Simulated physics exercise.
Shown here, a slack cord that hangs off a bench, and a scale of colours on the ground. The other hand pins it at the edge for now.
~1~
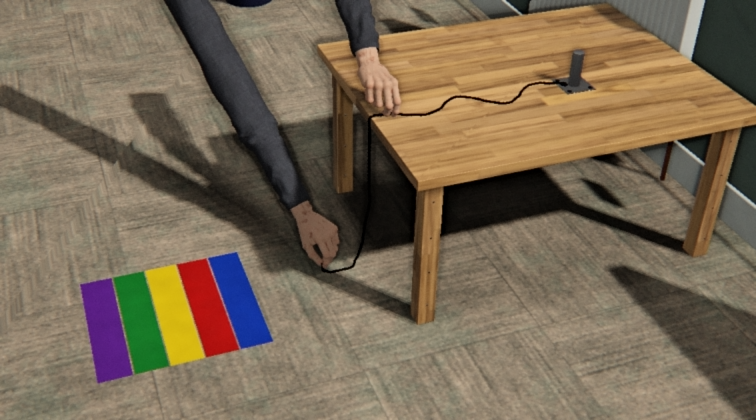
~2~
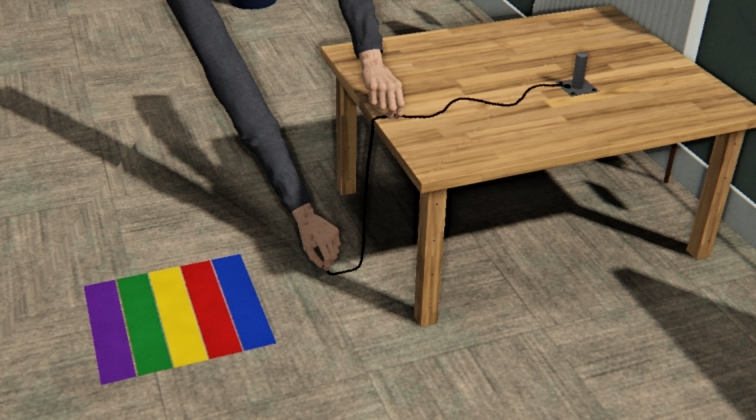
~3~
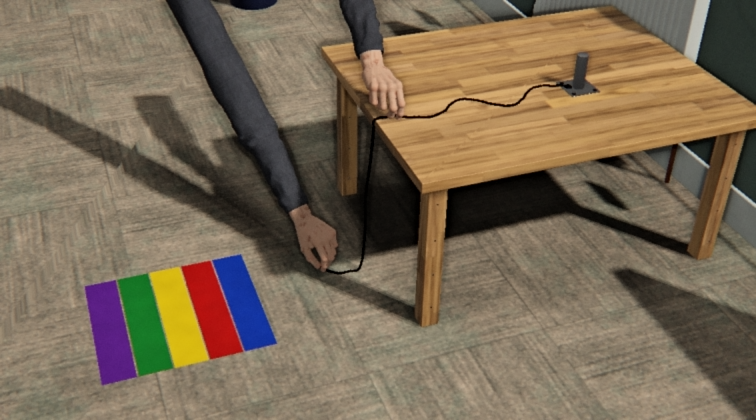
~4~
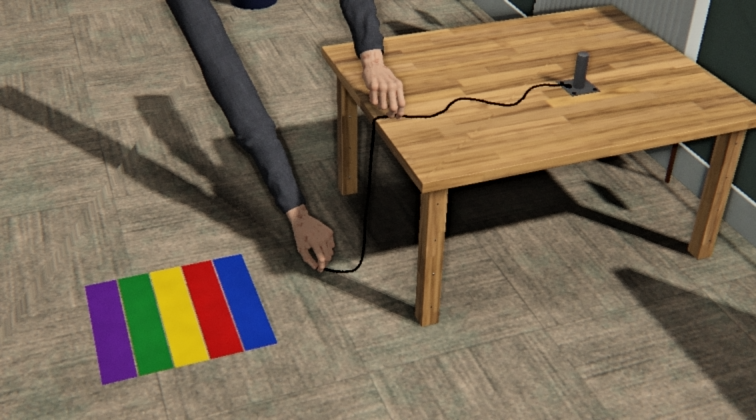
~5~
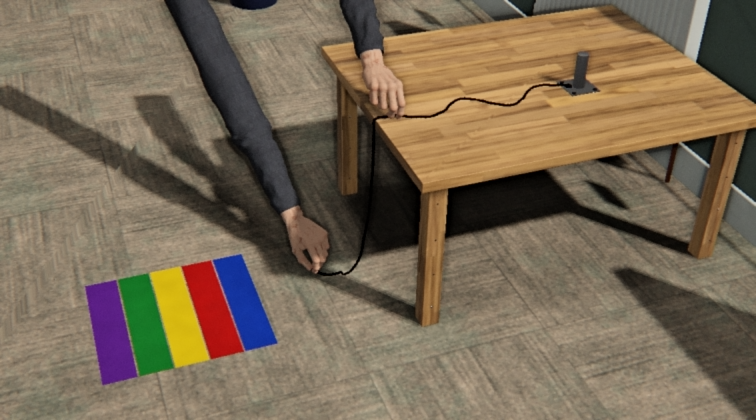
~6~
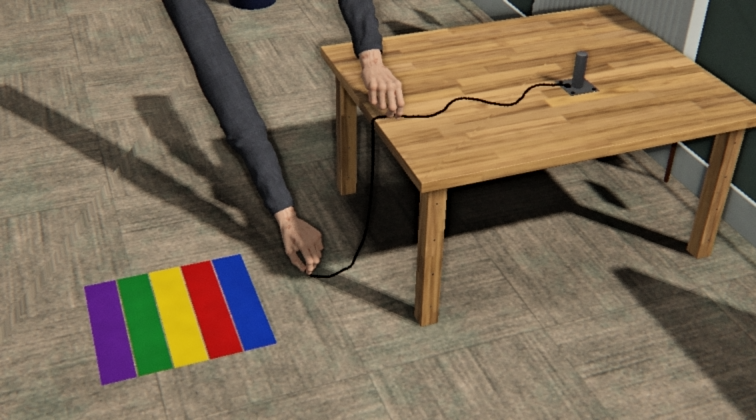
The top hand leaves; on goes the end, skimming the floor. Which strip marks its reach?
It gets as far as the yellow strip.
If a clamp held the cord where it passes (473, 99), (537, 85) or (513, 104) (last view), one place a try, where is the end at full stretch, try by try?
The places are (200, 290), (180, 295) and (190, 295).
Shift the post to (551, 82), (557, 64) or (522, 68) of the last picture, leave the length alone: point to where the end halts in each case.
In that order: (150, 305), (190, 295) and (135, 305).
Soon after, end near (230, 286); over blue.
After that, end near (195, 294); over red.
At the stop, end near (173, 299); over yellow. The yellow one.
